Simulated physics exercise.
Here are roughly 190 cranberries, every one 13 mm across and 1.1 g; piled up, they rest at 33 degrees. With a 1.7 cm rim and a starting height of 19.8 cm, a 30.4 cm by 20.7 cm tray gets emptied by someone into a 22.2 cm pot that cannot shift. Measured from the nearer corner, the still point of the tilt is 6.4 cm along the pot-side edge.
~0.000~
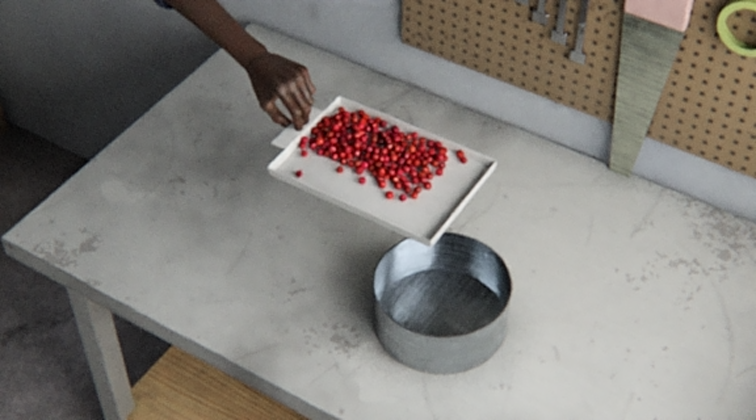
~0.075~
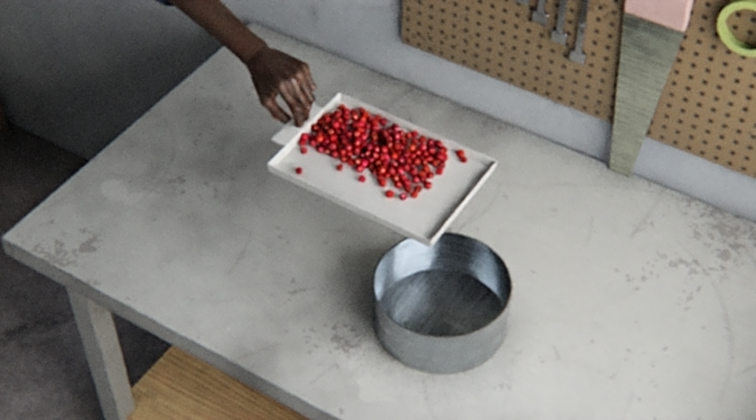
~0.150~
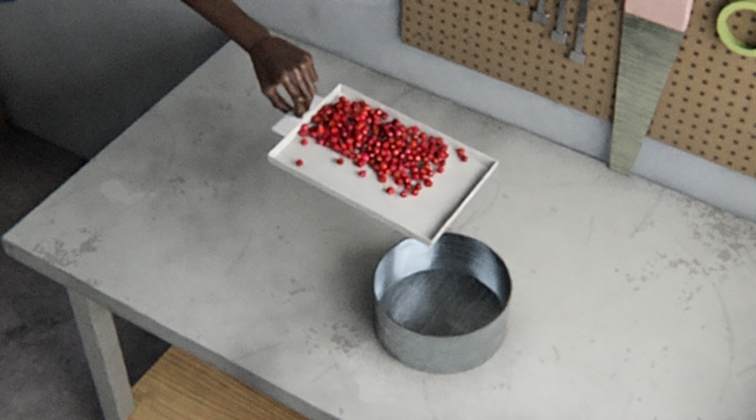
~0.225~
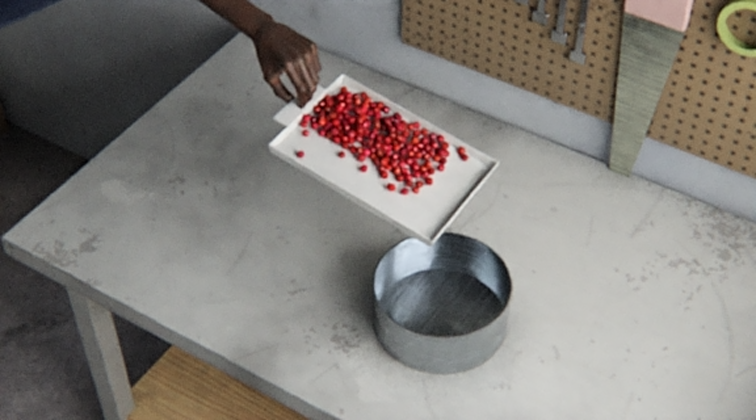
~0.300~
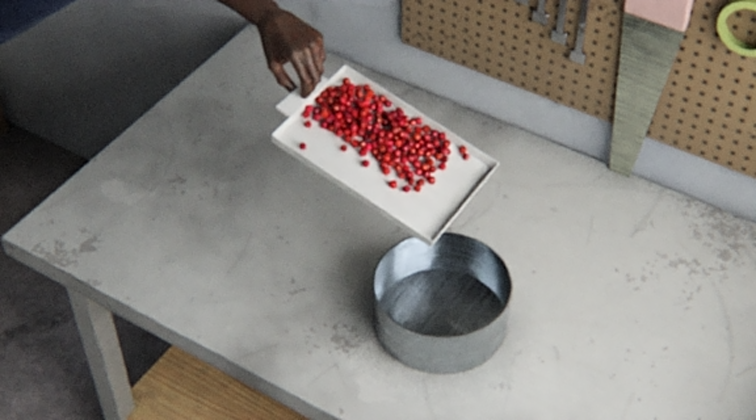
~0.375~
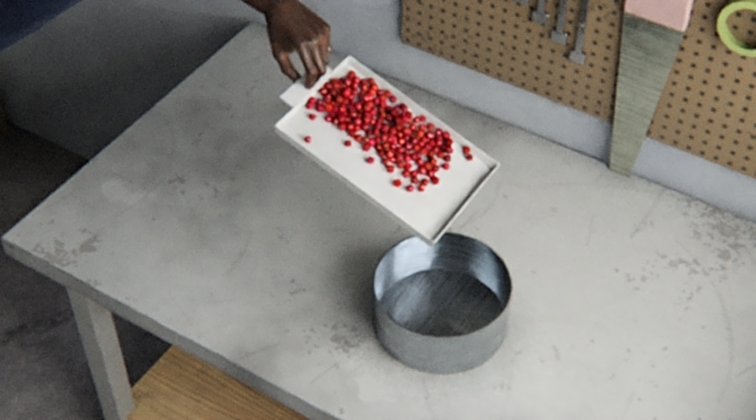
The video shows a hand holding a white tray of small red berries above a workbench beside a round metal pot, then steadily raising the handle end so the tray slopes toward the pot while the berries stay clustered on it.
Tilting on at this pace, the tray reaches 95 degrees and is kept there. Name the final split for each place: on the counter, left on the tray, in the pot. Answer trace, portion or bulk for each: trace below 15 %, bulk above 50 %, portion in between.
Counter: Bulk. Left on the tray: Trace. Pot: Portion.
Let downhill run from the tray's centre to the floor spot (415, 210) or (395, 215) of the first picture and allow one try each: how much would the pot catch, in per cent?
Estimate: Some 95 % and some 90 % respectively.
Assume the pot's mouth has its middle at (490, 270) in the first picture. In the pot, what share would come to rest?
Estimate: ~ 75 %.
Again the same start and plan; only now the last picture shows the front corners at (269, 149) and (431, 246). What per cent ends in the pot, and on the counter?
Split: Pot = 95, counter = 0.
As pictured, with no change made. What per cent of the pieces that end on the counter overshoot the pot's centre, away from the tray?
That comes to roughly 90 percent.
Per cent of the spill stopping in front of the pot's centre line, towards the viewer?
I'd put it at around 0 per cent.
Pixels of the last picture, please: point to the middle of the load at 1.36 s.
Somewhere about (469, 173) in the last view.
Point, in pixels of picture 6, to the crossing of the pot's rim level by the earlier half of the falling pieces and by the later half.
I'd mark about (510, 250) for the first half, then (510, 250) for the second.
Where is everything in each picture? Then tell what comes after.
In the first frame, tray tilt 0 degrees, front corners at (270, 167) and (431, 240); middle of the pieces at (379, 150); pot at (443, 282).
In the second frame, tray tilt 1 degrees, front corners at (269, 163) and (431, 240); middle of the pieces at (379, 148).
In the third frame, tray tilt 5 degrees, front corners at (270, 154) and (432, 240), lowest corner right back; middle of the pieces at (380, 143).
In the fourth frame, tray tilt 10 degrees, front corners at (271, 144) and (432, 240), lowest corner right back; middle of the pieces at (381, 137).
In the fifth frame, tray tilt 14 degrees, front corners at (274, 134) and (433, 240), lowest corner right back; middle of the pieces at (383, 132).
In the sixth frame, tray tilt 19 degrees, front corners at (277, 125) and (434, 241), lowest corner right back; middle of the pieces at (386, 127); pot at (443, 282). Its pace works out near 60 degrees a second.
After 0.97 s, tilt 55 degrees; the tray holds 95 %, the pot 0 %.
After 1.36 s, tilt 79 degrees; the tray holds 85 %, the pot 5 %.
Then, at 1.84 s, tilt 95 degrees; the tray holds 55 %, the pot 5 %.
At rest (2.9 s), counter 60 %, tray 0 %, pot 40 %.
